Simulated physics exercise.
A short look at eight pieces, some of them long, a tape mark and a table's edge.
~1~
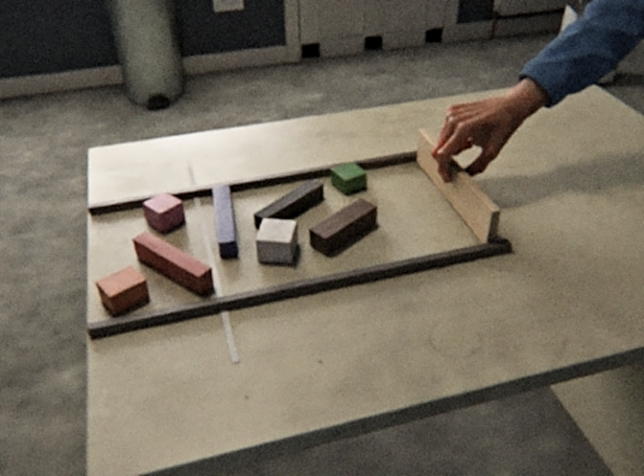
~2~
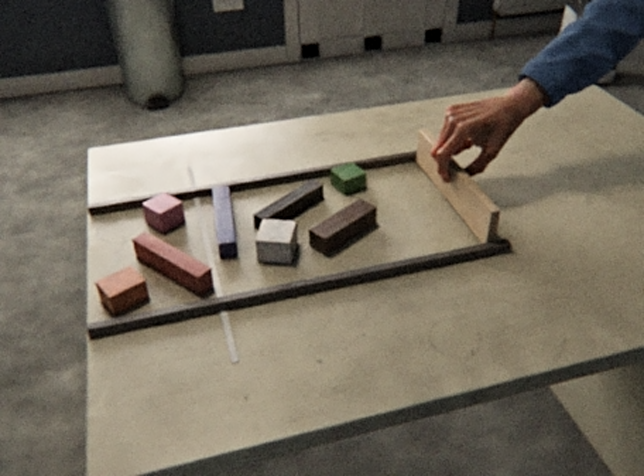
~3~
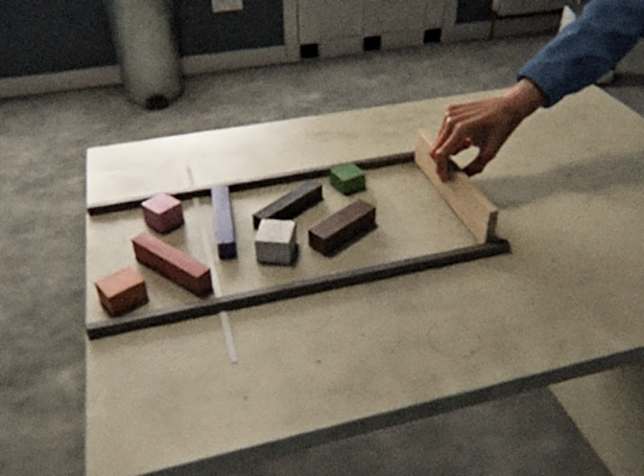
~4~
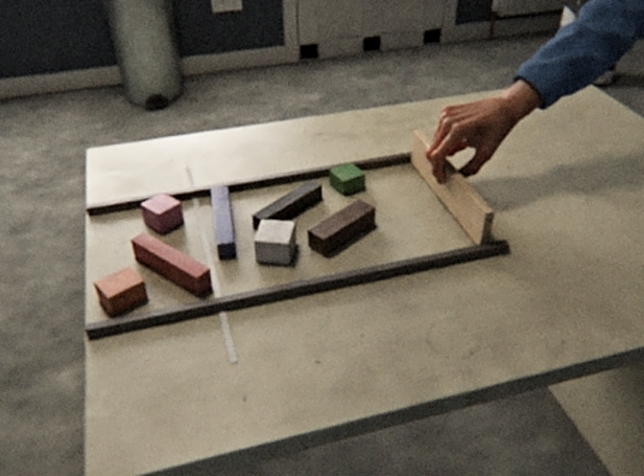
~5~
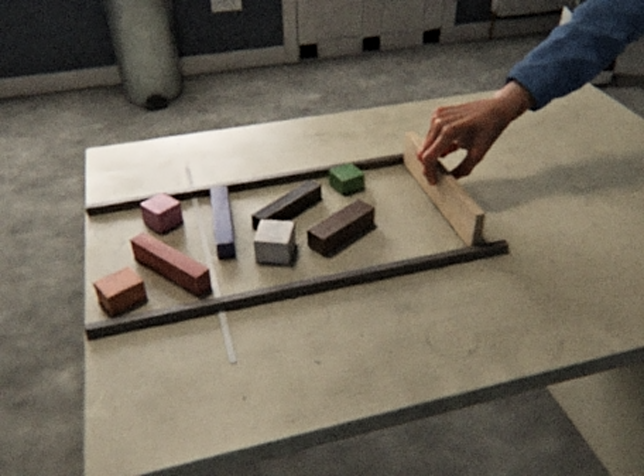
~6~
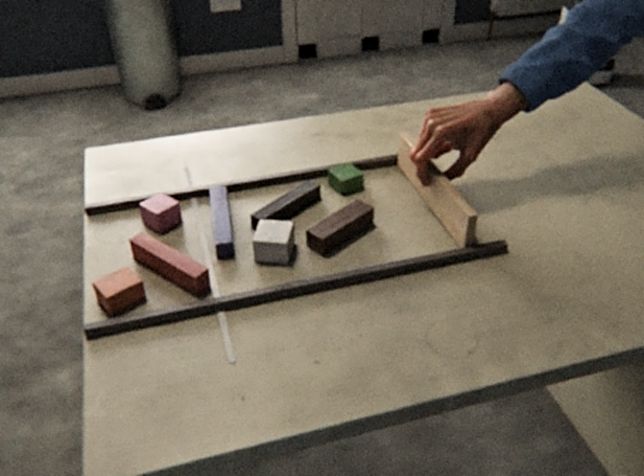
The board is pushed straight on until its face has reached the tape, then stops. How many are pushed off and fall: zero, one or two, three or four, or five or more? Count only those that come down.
Here the number that fall off is zero.
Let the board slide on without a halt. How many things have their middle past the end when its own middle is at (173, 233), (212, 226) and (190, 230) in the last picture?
The counts: 1, 0 and 0.
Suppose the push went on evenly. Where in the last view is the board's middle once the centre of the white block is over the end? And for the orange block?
At (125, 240) for the white block; at (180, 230) for the orange block.
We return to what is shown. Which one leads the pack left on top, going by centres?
The orange block.
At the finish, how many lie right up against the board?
It touches 3.
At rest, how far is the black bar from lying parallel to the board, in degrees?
Some 40 degrees.
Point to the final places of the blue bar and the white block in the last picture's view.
The blue bar stops around (140, 229); the white block around (166, 267).
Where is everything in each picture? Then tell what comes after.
In the first frame, orange block (123, 289); pink block (164, 212); red bar (173, 262); board (454, 183); tape (208, 245).
In the second frame, pink block (164, 212); brown bar (344, 226).
In the third frame, red bar (171, 262); green block (348, 178).
In the fourth frame, orange block (121, 291); black bar (288, 206).
In the fifth frame, pink block (162, 213); white block (275, 242).
In the sixth frame, orange block (120, 290); pink block (161, 213); red bar (169, 263); board (433, 187); tape (205, 245).
A little later, none off yet; orange block at rest near (120, 290); pink block at rest near (161, 213); red bar at rest near (169, 263).
Next, none off yet; orange block at rest near (120, 290); pink block shifted a little near (148, 213); red bar shifted a little near (156, 268).
When it is over, the number that fall off is zero.
